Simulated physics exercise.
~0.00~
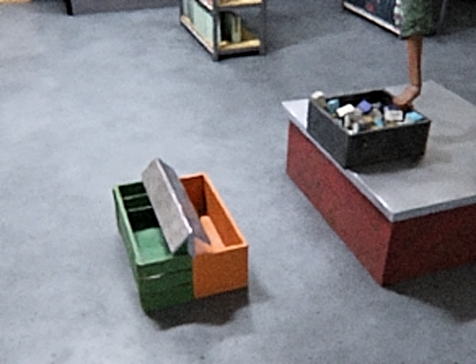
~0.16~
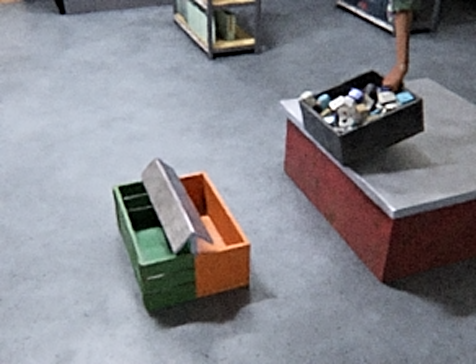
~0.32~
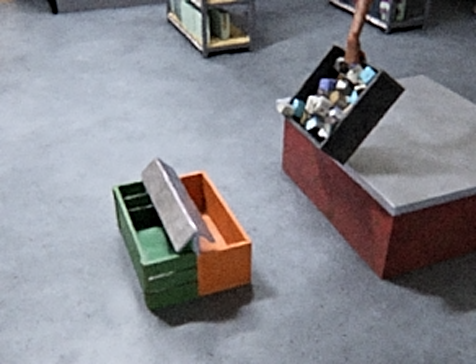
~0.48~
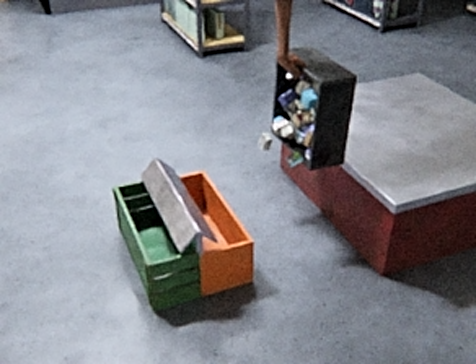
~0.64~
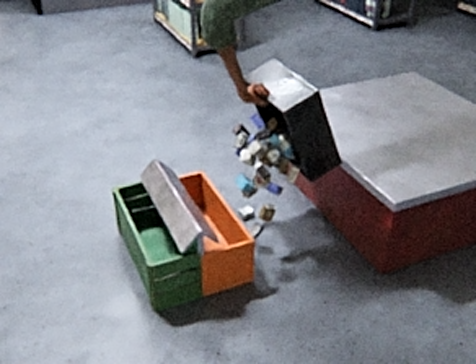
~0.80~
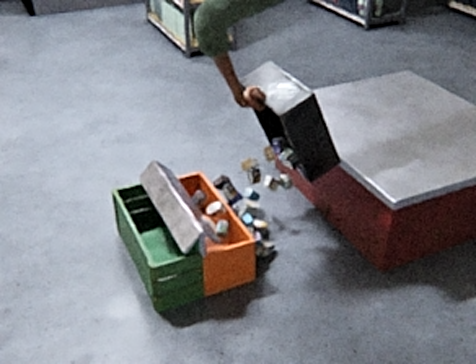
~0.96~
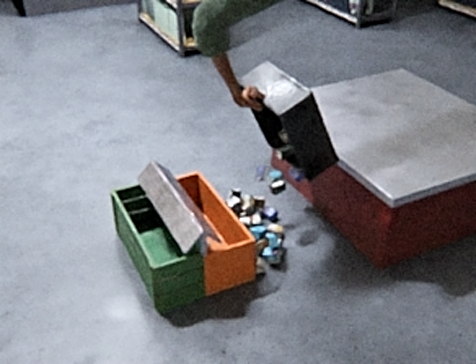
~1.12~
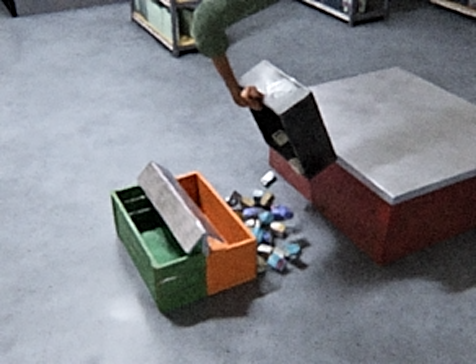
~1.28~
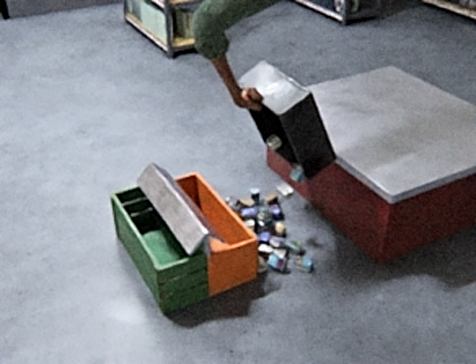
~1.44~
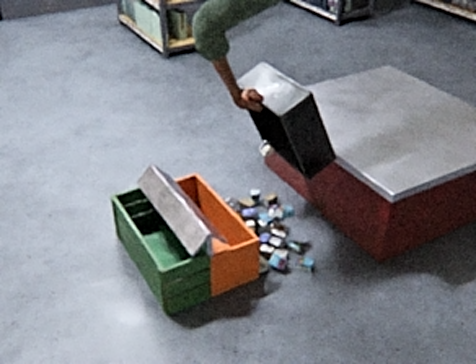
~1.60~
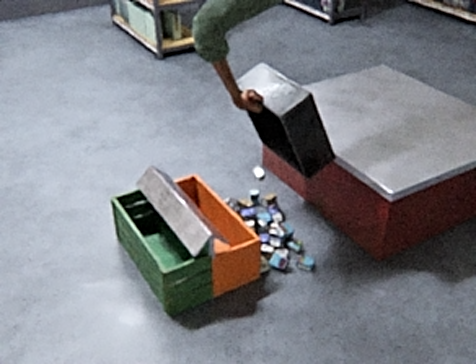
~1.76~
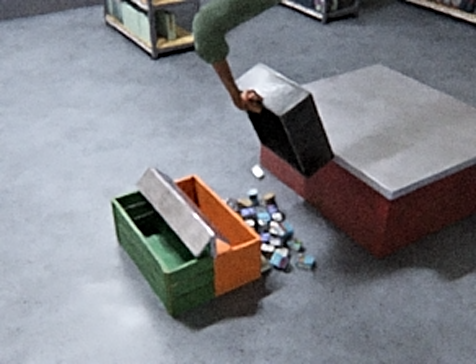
A black tote full of small cartons was lifted off the bench by a hand and tipped steeply to the left, spilling its load mostly onto the floor beside the orange tub, with only a few landing inside and the green box left empty.
